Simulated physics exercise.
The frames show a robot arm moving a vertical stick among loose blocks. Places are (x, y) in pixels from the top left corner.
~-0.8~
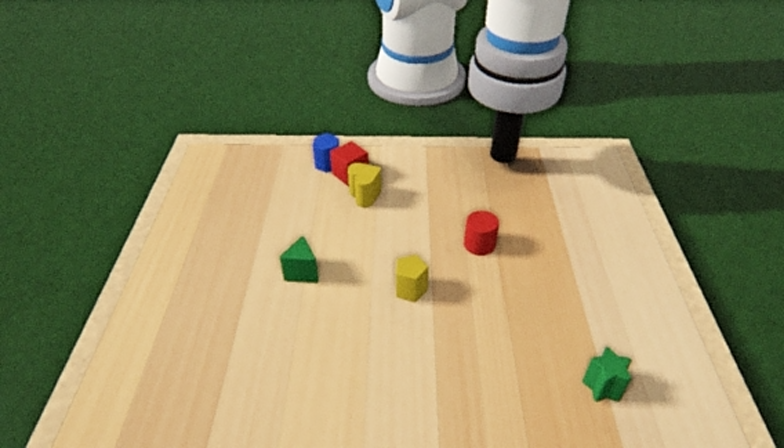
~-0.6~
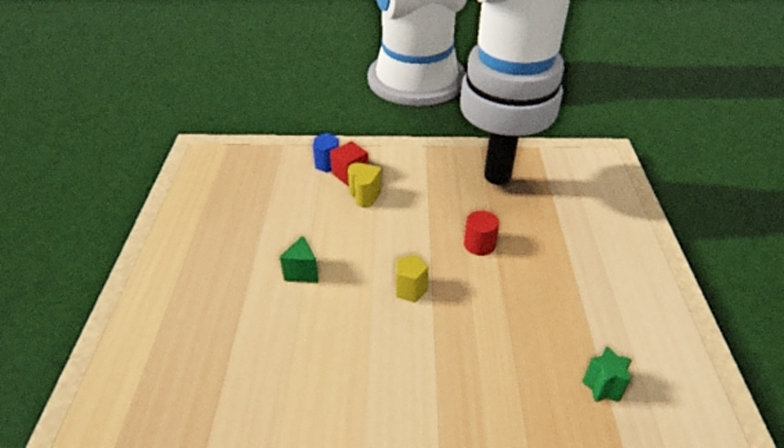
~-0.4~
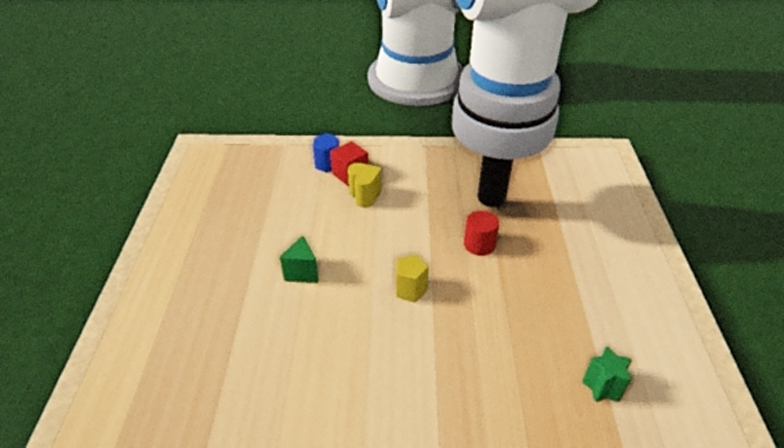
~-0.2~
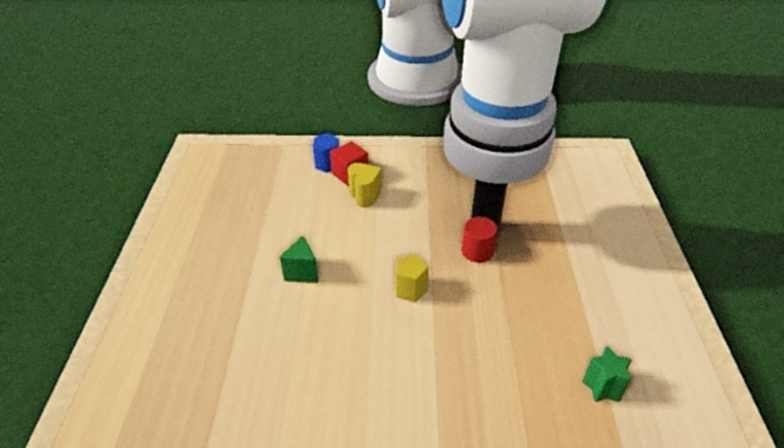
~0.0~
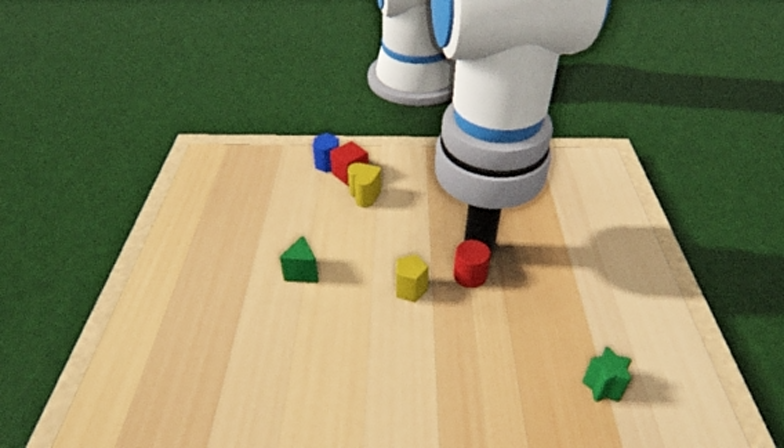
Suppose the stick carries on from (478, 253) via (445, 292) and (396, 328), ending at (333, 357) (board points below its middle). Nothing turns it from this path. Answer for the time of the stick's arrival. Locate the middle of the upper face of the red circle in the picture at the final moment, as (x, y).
Near (452, 308).
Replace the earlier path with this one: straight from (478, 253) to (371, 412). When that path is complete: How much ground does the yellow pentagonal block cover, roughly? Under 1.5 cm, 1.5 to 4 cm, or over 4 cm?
Short, under 1.5 cm.
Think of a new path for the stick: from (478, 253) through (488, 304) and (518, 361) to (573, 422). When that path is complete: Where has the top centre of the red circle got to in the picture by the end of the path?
The point I'd pick in the picture is (461, 295).
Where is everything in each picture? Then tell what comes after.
Stick's lower end at (503, 157); yellow pentagonal block at (411, 266); red circle at (483, 220), in the first frame.
Stick at (497, 178); blocks still, in the second frame.
Stick at (492, 199); blocks still, in the third frame.
Stick at (486, 222); red circle at (481, 227), in the fourth frame.
Stick at (479, 244); yellow pentagonal block at (411, 266); red circle at (473, 251), in the fifth frame.
The first path, step by step. One third of the way, stick at (446, 283); red circle at (456, 295).
Two thirds of the way, stick at (396, 319); yellow pentagonal block at (395, 271), turned 70° clockwise; red circle at (452, 308).
At the end, stick at (332, 348); yellow pentagonal block at (395, 271), turned 70° clockwise; red circle at (452, 308).
